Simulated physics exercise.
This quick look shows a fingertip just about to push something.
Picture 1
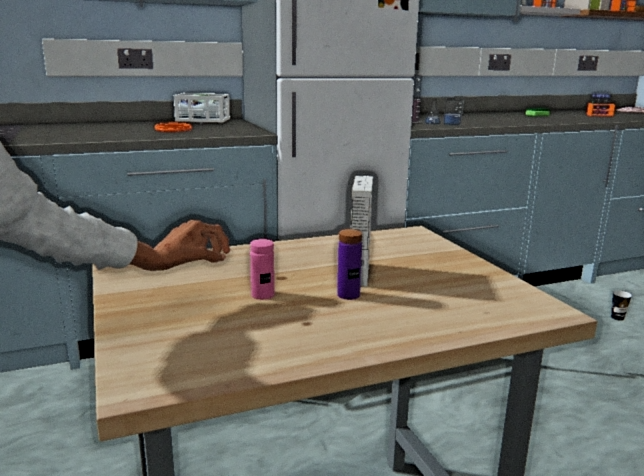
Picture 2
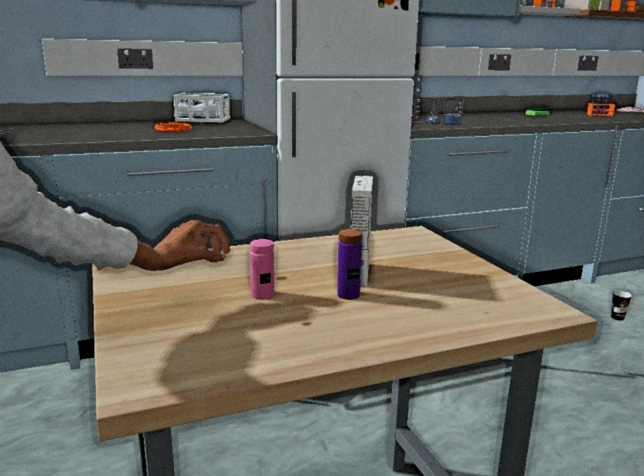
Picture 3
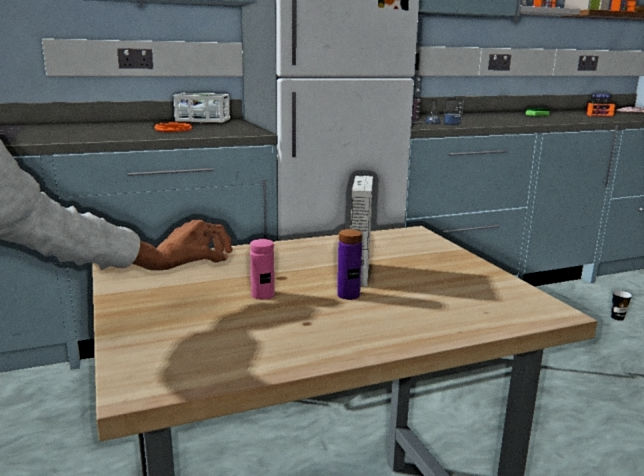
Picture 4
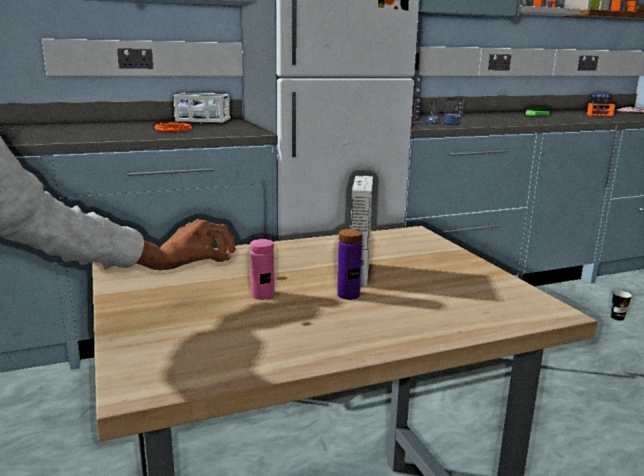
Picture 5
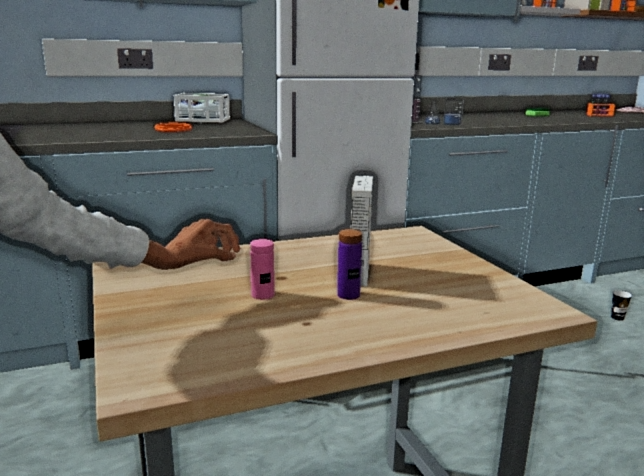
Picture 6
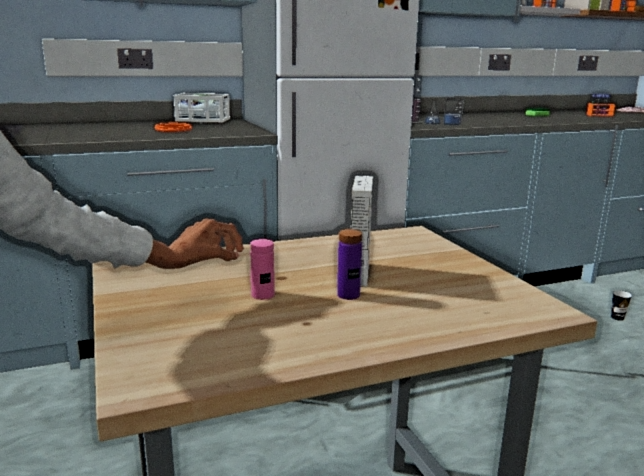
In a kitchen, a hand moves slightly right over a wooden table toward a pink shaker.
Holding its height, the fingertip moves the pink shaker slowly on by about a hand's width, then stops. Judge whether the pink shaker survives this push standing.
Basically it can't stay on its base here.
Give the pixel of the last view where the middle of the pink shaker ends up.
Near (302, 279).
Then, 0.40 s later than the last frame, pink shaker tilted by 15° near (270, 267).
Then, 0.80 s later than the last frame, pink shaker on its side near (299, 277).
Then, 0.90 s later than the last frame, pink shaker on its side near (302, 279).
When it is over, lying over on the table, pink shaker. End places, in pixels of the last picture, pink shaker near (302, 279).
